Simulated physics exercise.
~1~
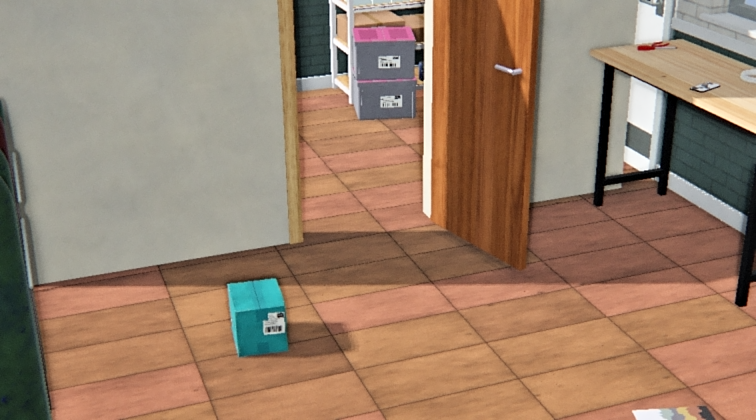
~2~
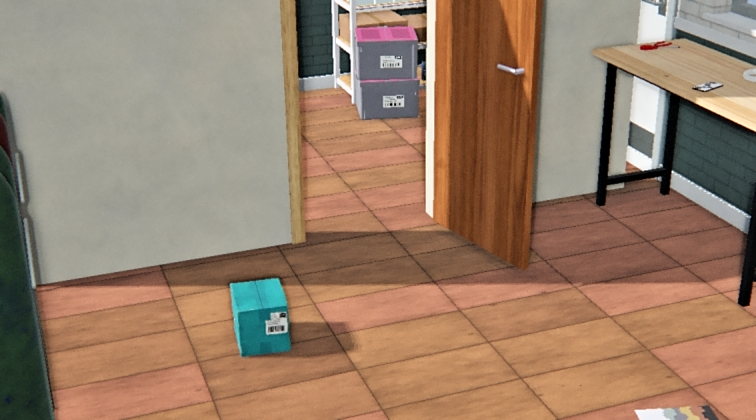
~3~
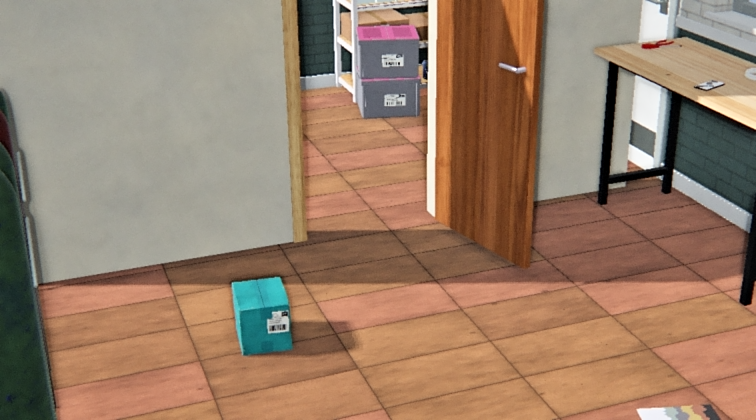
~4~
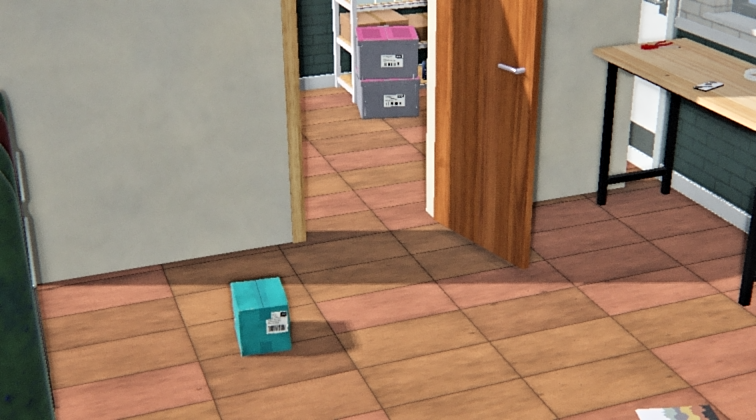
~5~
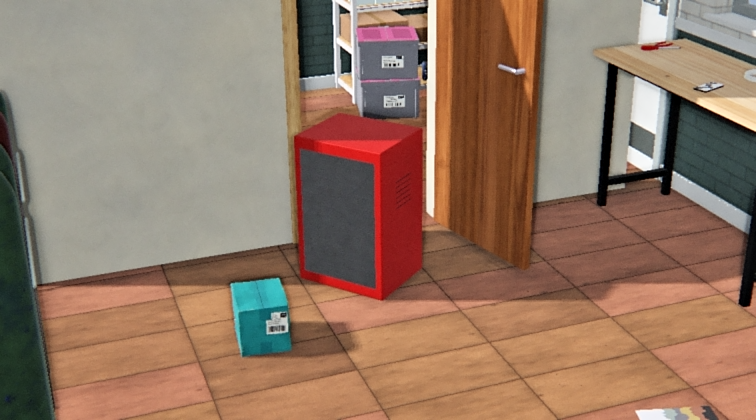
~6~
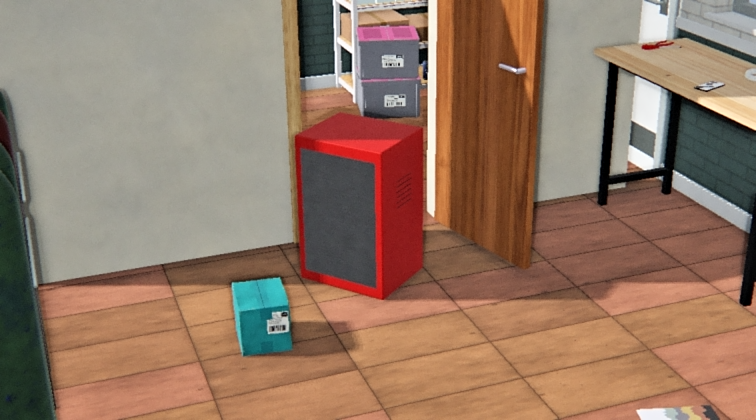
A red appliance suddenly appears in front of the open door, behind the still turquoise parcel.
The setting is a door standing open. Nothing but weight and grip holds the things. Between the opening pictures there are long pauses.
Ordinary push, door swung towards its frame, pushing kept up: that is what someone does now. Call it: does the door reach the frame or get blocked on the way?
It gets blocked on the way.
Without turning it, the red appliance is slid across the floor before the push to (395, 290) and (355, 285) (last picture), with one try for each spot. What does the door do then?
Held up partway; Held up partway.
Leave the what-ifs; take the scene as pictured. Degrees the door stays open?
Near 60° open.
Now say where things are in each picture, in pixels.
Door wide open and still; turquoise parcel (258, 317), in the first picture.
Door wide open and still; turquoise parcel (260, 317), in the second picture.
Door wide open and still; turquoise parcel (262, 316), in the third picture.
Door wide open and still; turquoise parcel (261, 316), in the fourth picture.
Door wide open and still; turquoise parcel (261, 317), in the fifth picture.
Door wide open and still; red appliance (361, 204); turquoise parcel (262, 316), in the sixth picture.
Then, 0.50 s after the last picture, open by 96°.
Then, 0.80 s after the last picture, open by 86°.
Then, 1.10 s after the last picture, open by 76°.
Then, 1.40 s after the last picture, open by 65°.
At rest, open by 62°; both in place. Seen from the same camera at the end, red appliance near (361, 204).
